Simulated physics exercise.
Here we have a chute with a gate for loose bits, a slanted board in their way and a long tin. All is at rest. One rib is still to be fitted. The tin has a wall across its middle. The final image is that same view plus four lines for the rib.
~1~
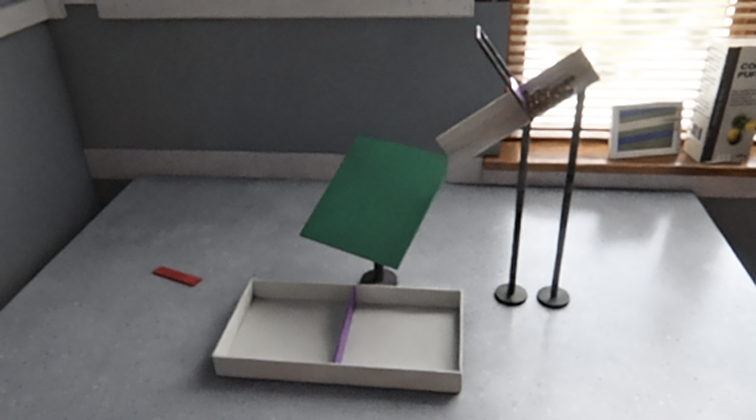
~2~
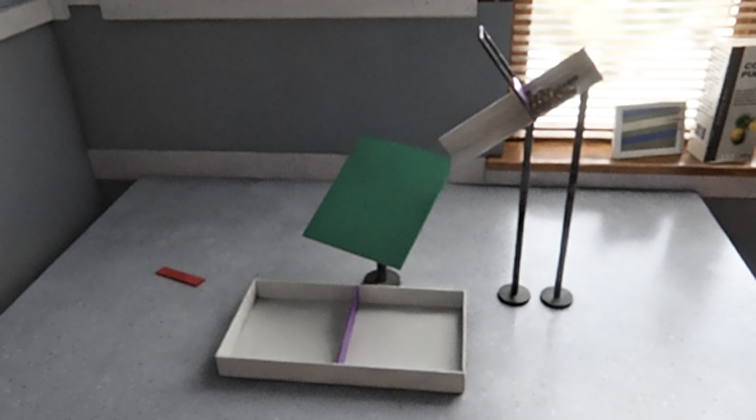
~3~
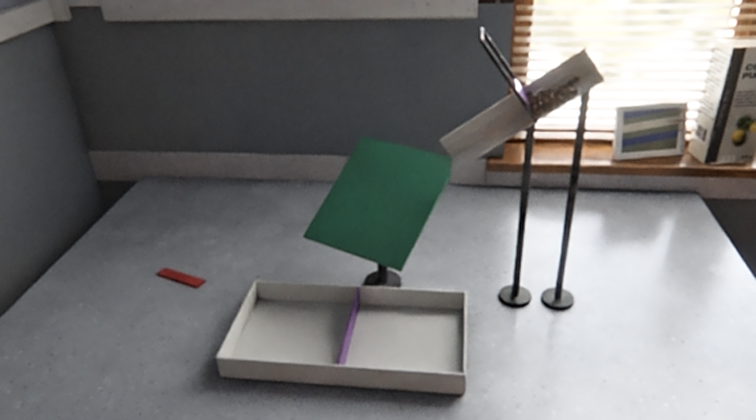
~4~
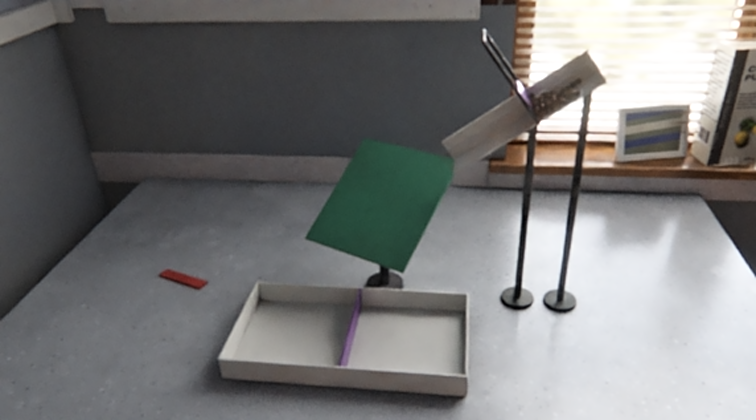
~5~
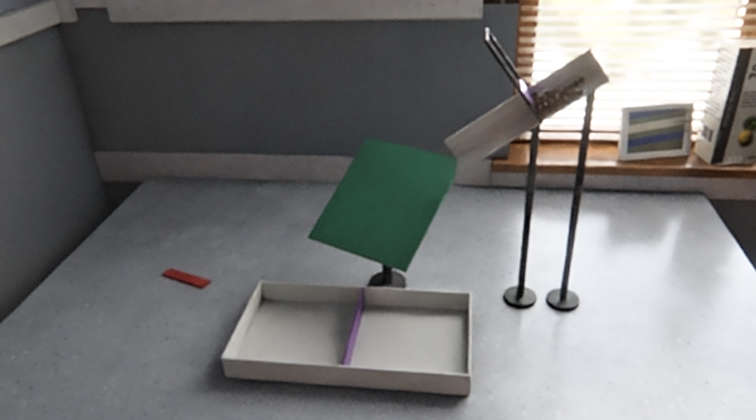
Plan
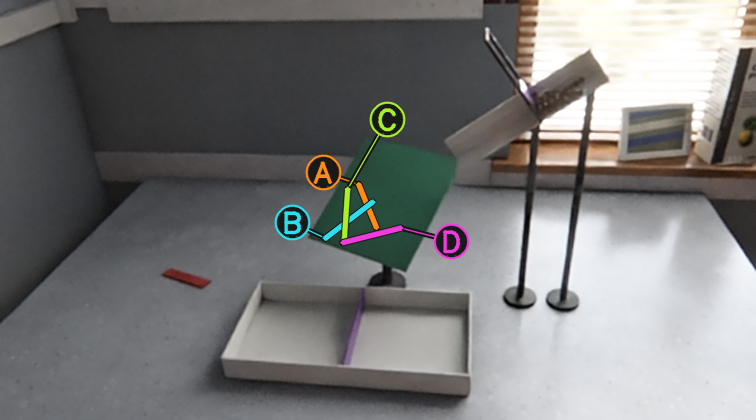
In this clip, a raised, sloping chute with small brown bits behind its gate stands above a tilted green board and a long divided tray on a gray table; nothing moves apart from a slight shift of the view.
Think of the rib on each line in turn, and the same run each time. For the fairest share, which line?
A beats the others.
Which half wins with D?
More lands on the left.
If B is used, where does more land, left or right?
Left.
On the marked copy, line A from (358, 184) to (376, 227); line B from (372, 202) to (325, 238); line C from (347, 189) to (344, 238); line D from (400, 228) to (342, 242).
With A, of what is caught, about half in the left half, about half in the right.
With B, of what is caught, nearly all in the left half, a small part in the right.
With C, of what is caught, nearly all in the left half, a small part in the right.
With D, of what is caught, nearly all in the left half, a small part in the right.
